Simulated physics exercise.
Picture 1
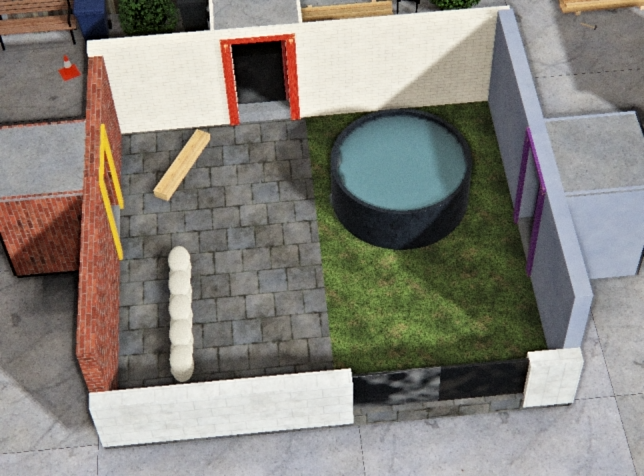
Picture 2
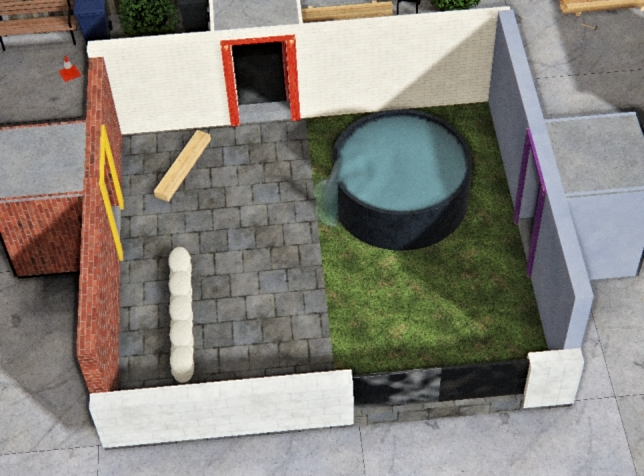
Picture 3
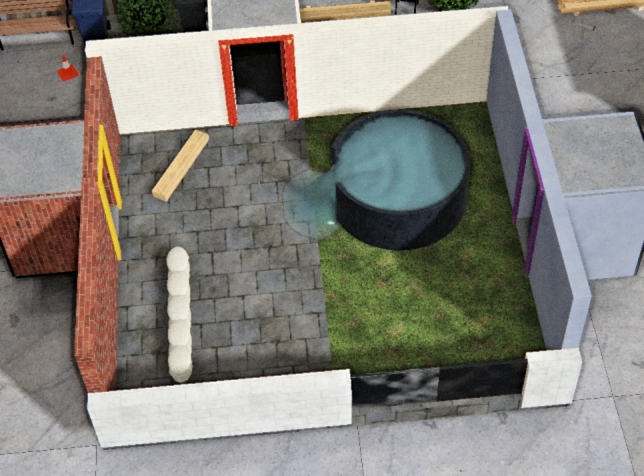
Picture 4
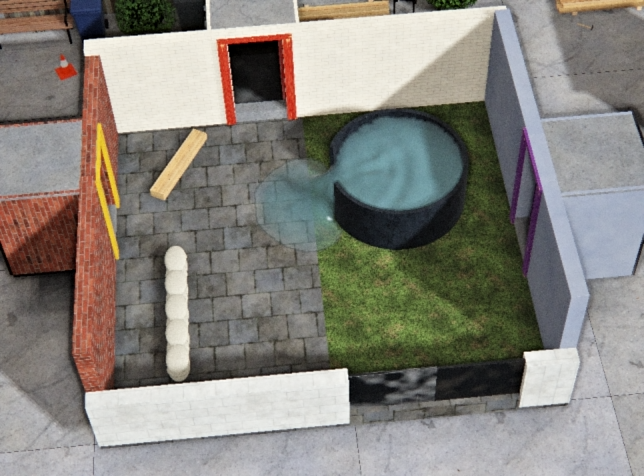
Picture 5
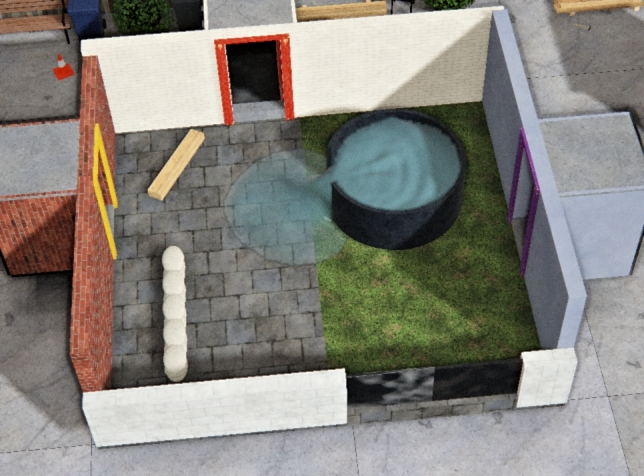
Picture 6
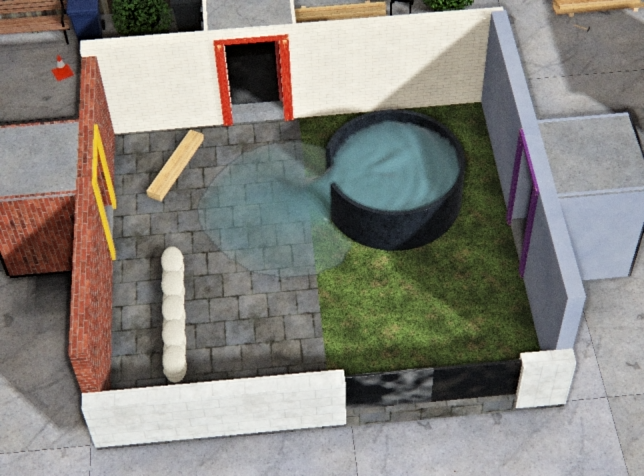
Water in a round, dark-walled pool sits still, then pours through a gap in its left side and spreads in a widening, fan-shaped sheet over the grass edge and grey paving of a walled garden.
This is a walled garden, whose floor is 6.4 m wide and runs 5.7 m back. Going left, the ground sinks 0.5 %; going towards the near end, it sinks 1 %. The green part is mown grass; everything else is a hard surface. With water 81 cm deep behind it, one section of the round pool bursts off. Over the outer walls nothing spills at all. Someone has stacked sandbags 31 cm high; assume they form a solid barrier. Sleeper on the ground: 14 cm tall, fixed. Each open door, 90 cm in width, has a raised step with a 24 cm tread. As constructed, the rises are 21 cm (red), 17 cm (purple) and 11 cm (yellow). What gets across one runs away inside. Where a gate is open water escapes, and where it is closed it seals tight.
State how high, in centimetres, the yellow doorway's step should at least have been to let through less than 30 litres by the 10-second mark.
At least some 25 cm.
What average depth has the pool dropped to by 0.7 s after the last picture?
Roughly 57 cm.
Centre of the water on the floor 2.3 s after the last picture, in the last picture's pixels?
My guess is close to (299, 217).
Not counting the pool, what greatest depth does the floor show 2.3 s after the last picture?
Max depth: About 27 cm.
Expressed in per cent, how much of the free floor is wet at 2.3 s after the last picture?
Approximately 50 %.
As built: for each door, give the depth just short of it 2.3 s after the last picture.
Before red it's 8 cm, before purple 0 cm, before yellow 22 cm.
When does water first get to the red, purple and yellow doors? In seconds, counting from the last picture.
Red: 0.4 seconds; purple: Not in the 10 s; yellow: 0.5 seconds.
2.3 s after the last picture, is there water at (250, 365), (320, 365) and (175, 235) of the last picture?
Soaked; untouched; soaked.
Then, 0.7 s after the last picture water covers 35 % of the floor, deepest (39 cm) near (322, 201); 19 cm at the yellow door, 0 litres in over its 11 cm step.
Then, 2.3 s after the last picture water covers 50 % of the floor, deepest (27 cm) near (322, 201); 22 cm at the yellow door, 159 litres in over its 11 cm step.
Then, 9.3 s after the last picture water covers 90 % of the floor, deepest (16 cm) near (111, 423); 12 cm at the yellow door, 263 litres in over its 11 cm step.
At the yellow door as built, the water peaked near 29 cm, 1.5 s after the last picture.
With a step of 20 cm, 71 litres would have come in within the 10 s; with 27 cm, 18 litres. So under 30 litres takes about 25 cm.
